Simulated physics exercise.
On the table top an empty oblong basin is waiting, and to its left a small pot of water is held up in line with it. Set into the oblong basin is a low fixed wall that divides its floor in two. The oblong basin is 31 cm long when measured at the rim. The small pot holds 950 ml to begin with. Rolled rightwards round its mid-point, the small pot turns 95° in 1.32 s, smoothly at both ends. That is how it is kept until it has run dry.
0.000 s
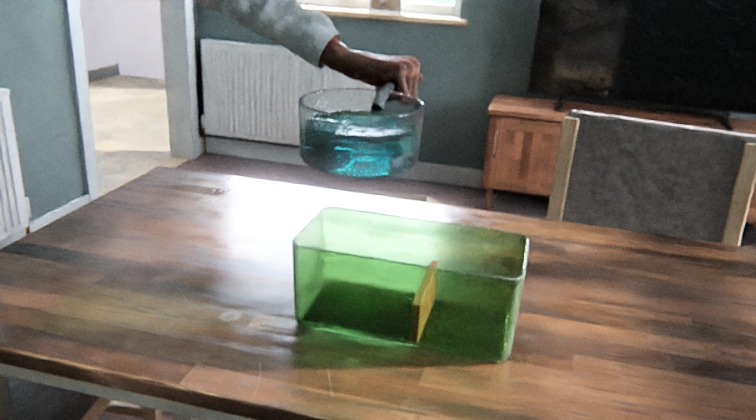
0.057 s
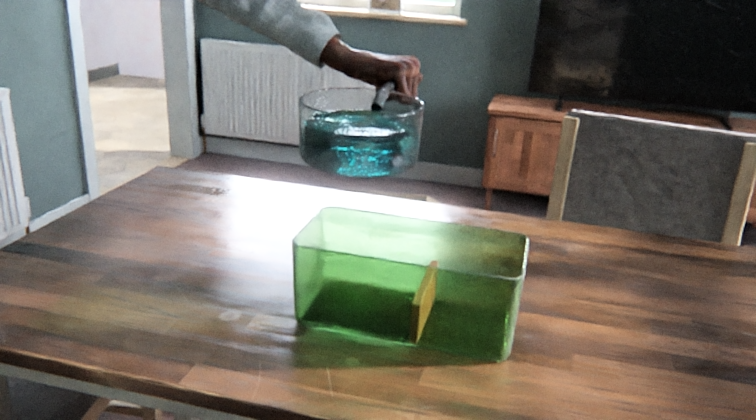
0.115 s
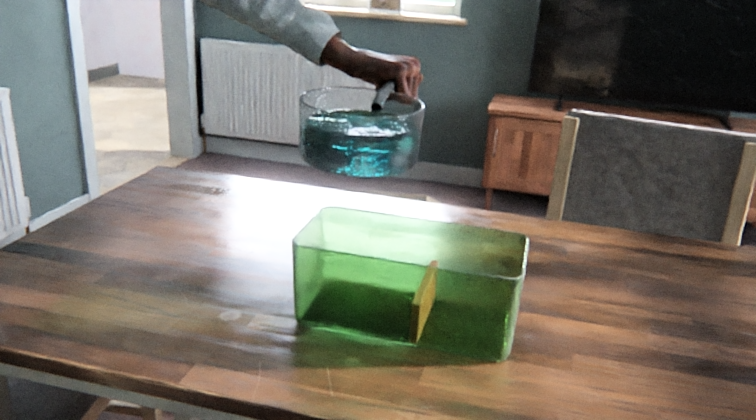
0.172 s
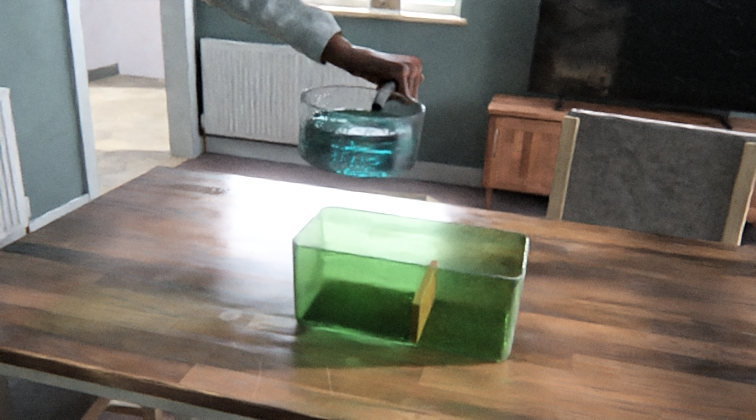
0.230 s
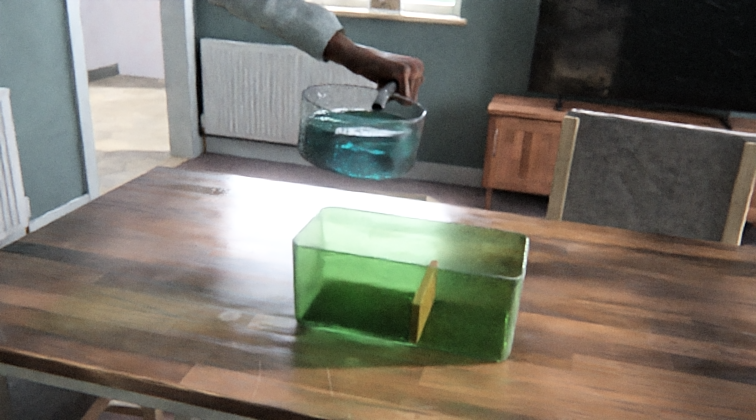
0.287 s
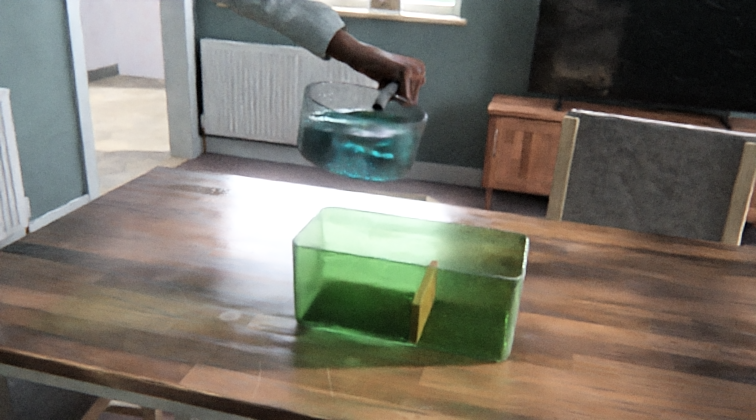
A hand holding a clear pot of blue water tilts it slightly rightwards above a green oblong basin on a wooden table.
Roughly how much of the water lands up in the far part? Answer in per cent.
Around 81 %.
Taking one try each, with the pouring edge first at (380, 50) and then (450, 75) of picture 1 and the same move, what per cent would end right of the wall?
45 in a hundred, followed by 90 in a hundred.
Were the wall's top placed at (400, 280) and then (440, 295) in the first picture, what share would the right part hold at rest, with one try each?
In order, 95 and 60 per cent.
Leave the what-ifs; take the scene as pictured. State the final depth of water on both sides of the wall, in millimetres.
Left part about 6 mm deep, right part about 44 mm deep.
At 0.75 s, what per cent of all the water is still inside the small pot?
72 %.
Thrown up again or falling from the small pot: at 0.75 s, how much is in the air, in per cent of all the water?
Around 22 percent.
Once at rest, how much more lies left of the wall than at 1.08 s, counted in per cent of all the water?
I'd say near 16 percent.
By 0.75 s the tilt is 57° and 73 per cent is still to pour, 0 is left of the wall and 4 right of it.
By 1.08 s the tilt is 88° and 21 per cent is still to pour, 2 is left of the wall and 64 right of it.
By 1.44 s the tilt is 95° and 4 per cent is still to pour, 13 is left of the wall and 81 right of it.
By 1.82 s the tilt is 95° and 1 per cent is still to pour, 18 is left of the wall and 81 right of it.
At rest 18 per cent lies left of the wall, 81 right of it and 1 outside.
